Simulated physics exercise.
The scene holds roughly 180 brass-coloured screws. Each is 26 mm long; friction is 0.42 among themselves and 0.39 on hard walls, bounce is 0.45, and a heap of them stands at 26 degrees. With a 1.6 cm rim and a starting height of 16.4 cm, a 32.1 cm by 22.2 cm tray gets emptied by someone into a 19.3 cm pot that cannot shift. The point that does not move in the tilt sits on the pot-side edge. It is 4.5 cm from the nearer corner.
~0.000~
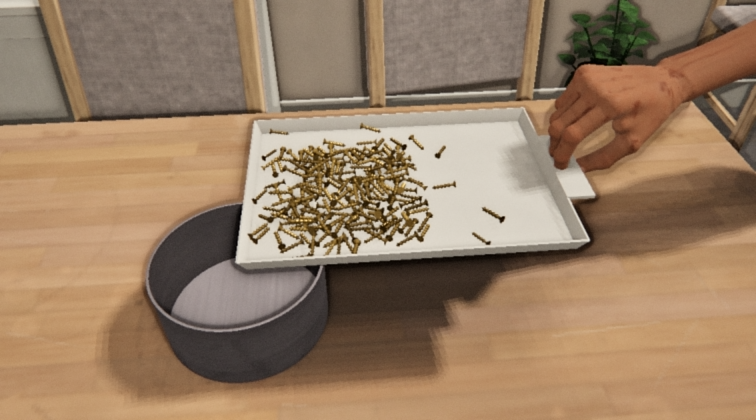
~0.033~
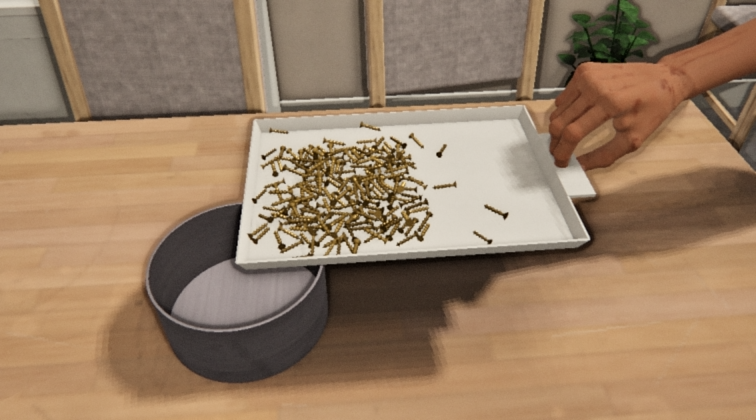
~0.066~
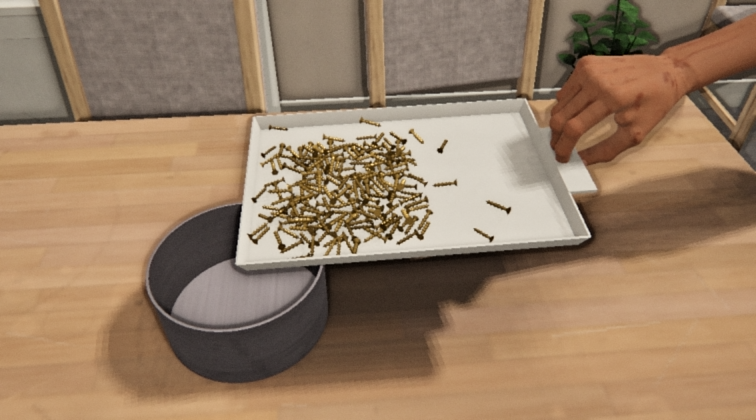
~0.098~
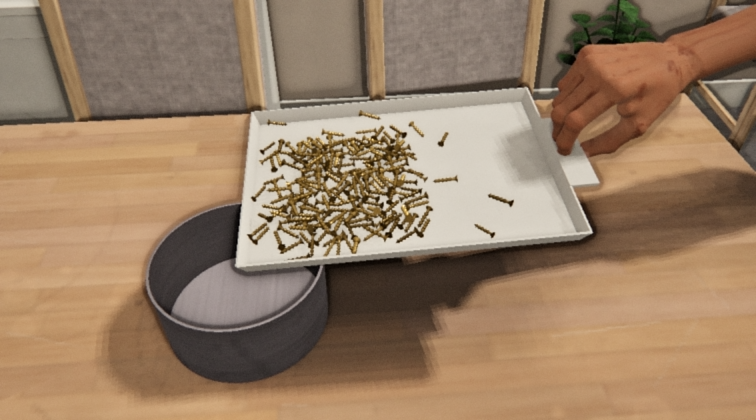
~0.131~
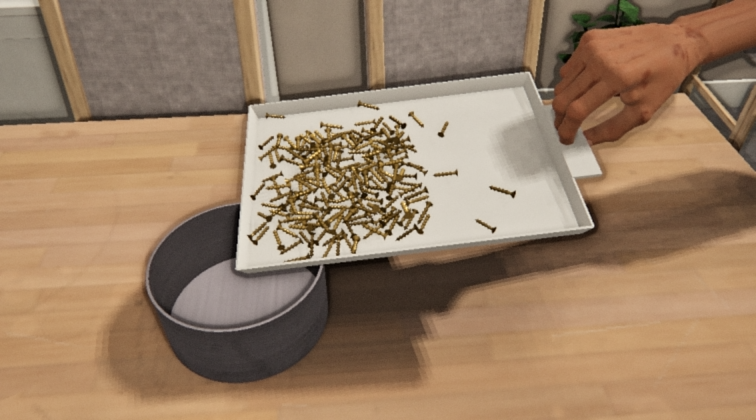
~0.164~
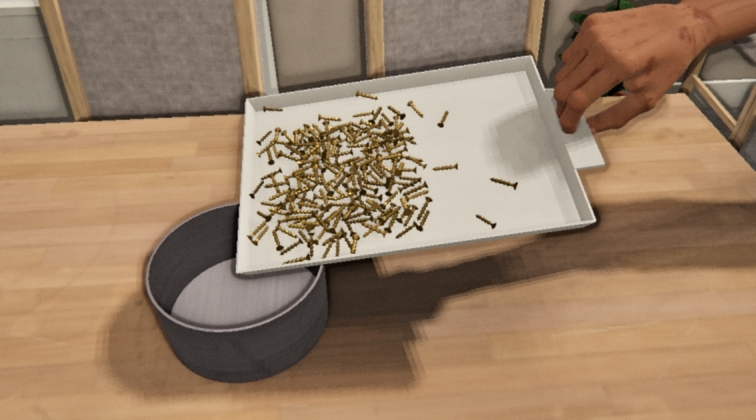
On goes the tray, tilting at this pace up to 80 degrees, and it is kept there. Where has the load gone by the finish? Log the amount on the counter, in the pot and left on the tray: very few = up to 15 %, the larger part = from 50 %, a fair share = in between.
Log: Counter = the larger part; pot = a fair share; tray = very few.
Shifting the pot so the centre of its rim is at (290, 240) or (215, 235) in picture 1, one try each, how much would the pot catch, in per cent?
About 0 and 0 per cent.
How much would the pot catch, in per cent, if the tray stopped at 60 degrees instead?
Around 25 %, I reckon.
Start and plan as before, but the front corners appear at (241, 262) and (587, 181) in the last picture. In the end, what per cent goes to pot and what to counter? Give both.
Pot 75 % / counter 30 %.
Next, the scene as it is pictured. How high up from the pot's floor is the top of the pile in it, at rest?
Top level: Approx. 2.0 cm.
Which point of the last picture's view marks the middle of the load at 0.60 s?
The middle of the load should be at about (272, 264) by then.
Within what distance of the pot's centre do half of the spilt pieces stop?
That comes to near 16 cm.
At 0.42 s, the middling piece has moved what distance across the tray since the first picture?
It has moved some 3 cm from its start.
After 0.42 s, tilt 46 degrees; the tray holds 100 %, the pot 0 %.
After 0.60 s, tilt 69 degrees; the tray holds 80 %, the pot 0 %.
After 0.89 s, tilt 80 degrees; the tray holds 0 %, the pot 35 %.
At rest (1.7 s), counter 65 %, pot 35 %, tray 0 %.
